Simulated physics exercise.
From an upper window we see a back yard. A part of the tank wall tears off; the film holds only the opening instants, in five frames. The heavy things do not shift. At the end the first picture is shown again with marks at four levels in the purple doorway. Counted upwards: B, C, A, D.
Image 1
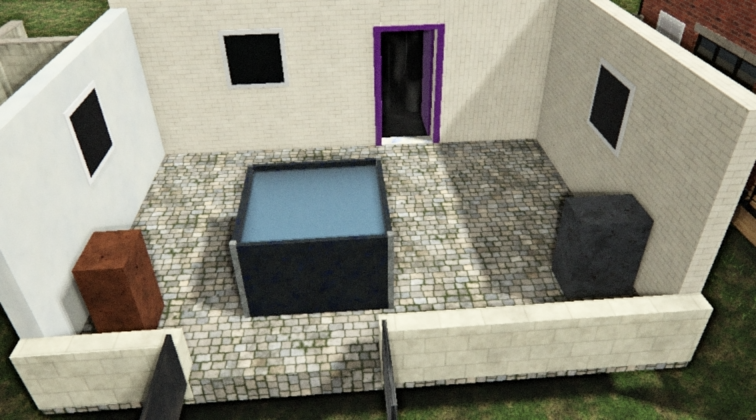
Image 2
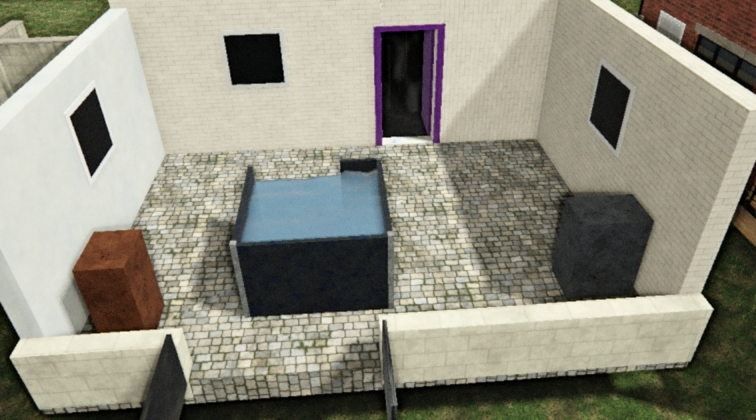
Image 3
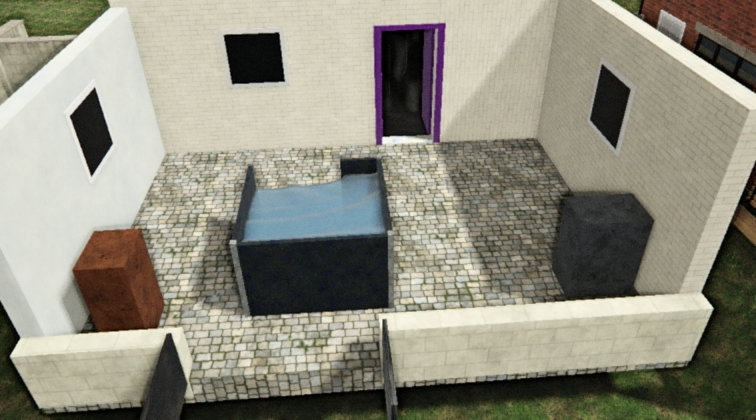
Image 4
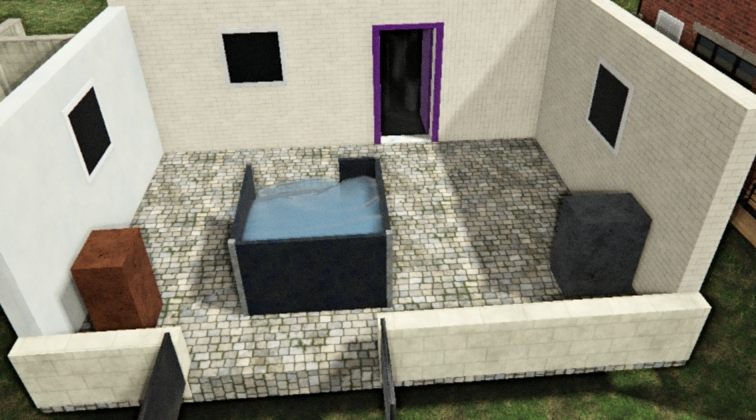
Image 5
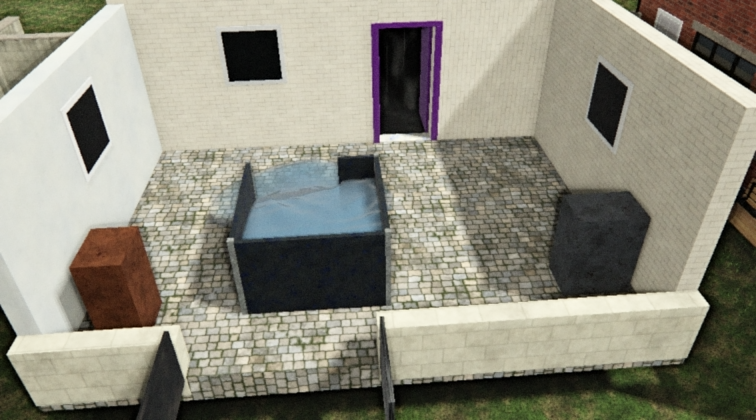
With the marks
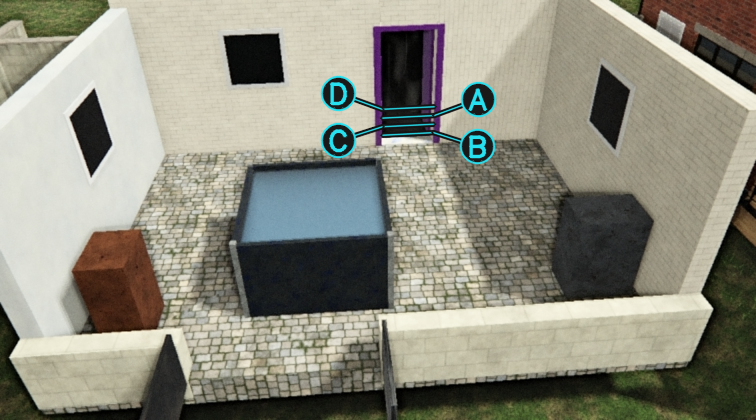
Water in a dark tank sloshes and drops, then spreads behind it across the paved yard.
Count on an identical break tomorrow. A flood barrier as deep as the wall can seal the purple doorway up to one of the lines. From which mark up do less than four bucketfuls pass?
Go for B.
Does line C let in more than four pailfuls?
No, that is safe.
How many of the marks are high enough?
All four.
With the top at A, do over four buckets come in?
No, that is safe.
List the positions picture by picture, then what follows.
The first frame shows water in the tank at rest, its middle at (314, 203); foot of the purple doorway at (407, 144); open gate at (280, 318).
In the second frame, water covers 1 % of the ground, its front hidden from here.
In the third frame, water covers 3 % of the ground, its front hidden from here.
In the fourth frame, water covers 8 % of the ground, its front hidden from here.
The fifth frame shows front seen at (324, 161), 13 % of the ground wet.
On the marked copy, A at (408, 116); B at (408, 133); C at (408, 125); D at (408, 108); from the bottom up B, C, A, D.
Choosing A, nothing gets over.
Choosing B, a splash gets over, under a bucket.
Choosing C, nothing gets over.
Choosing D, nothing gets over.
